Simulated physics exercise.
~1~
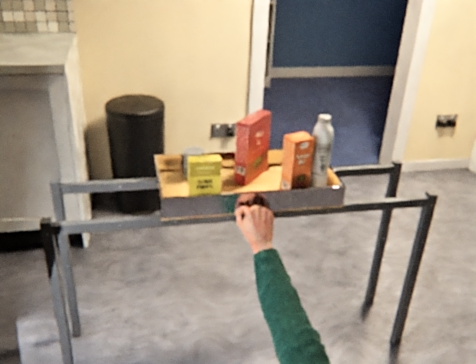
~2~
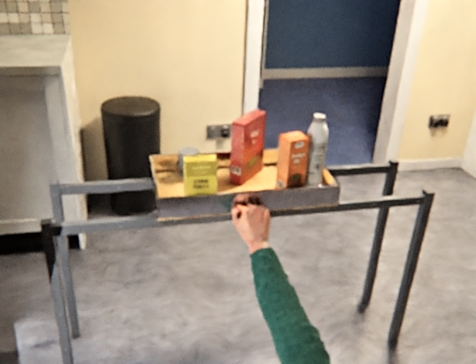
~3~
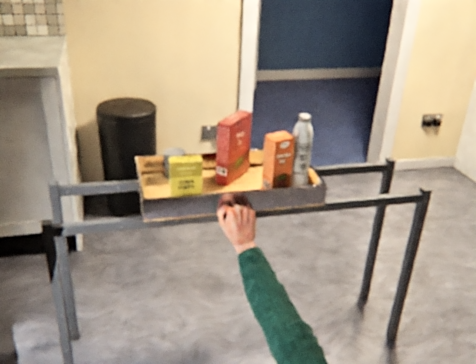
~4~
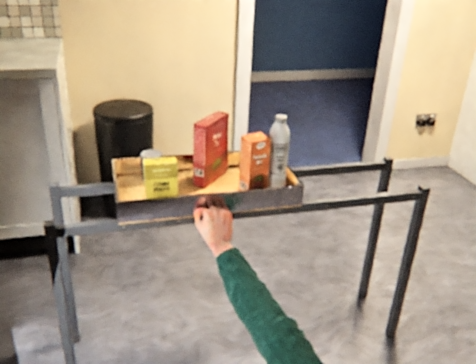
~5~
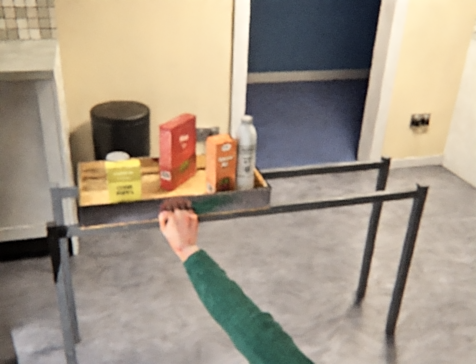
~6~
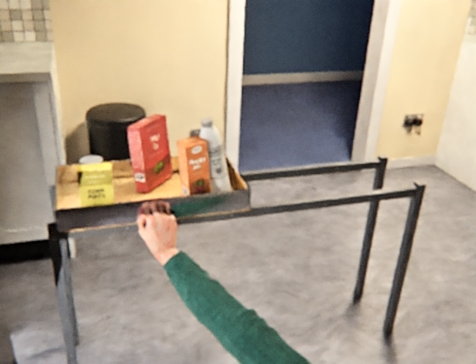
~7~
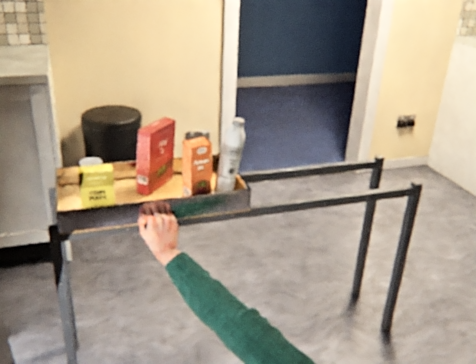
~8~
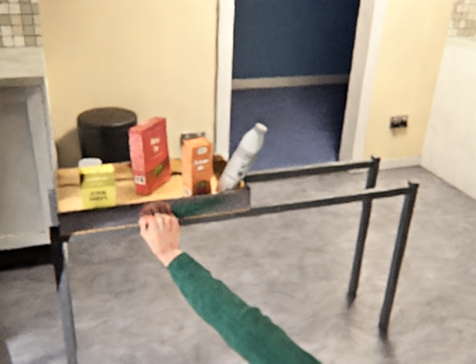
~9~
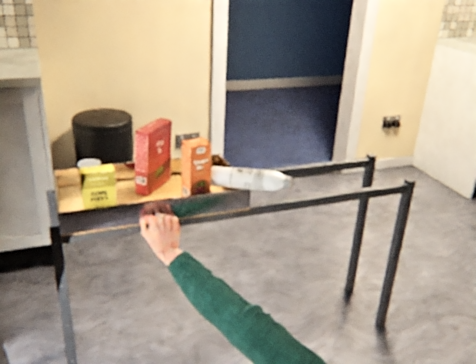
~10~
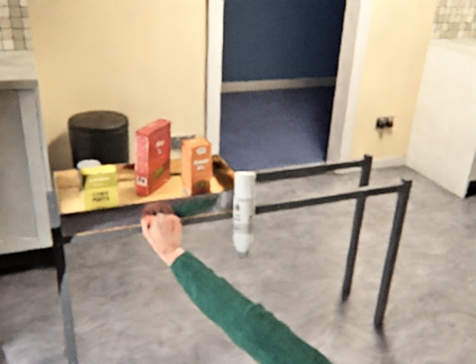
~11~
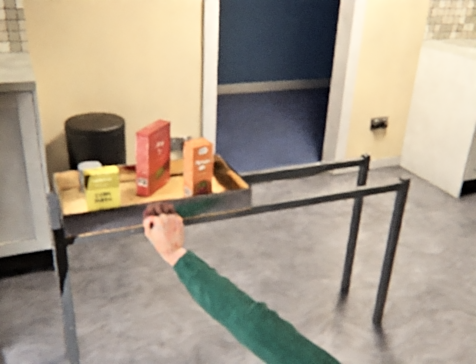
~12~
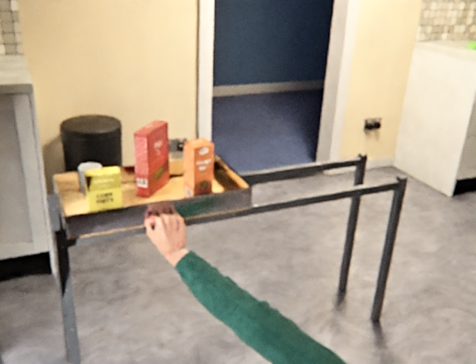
The video shows a hand sliding a tray of cartons, a yellow packet, a small tin and a pale bottle leftward along rails until it stops at the left end, where the bottle tips over the right side and falls, leaving the other items standing.
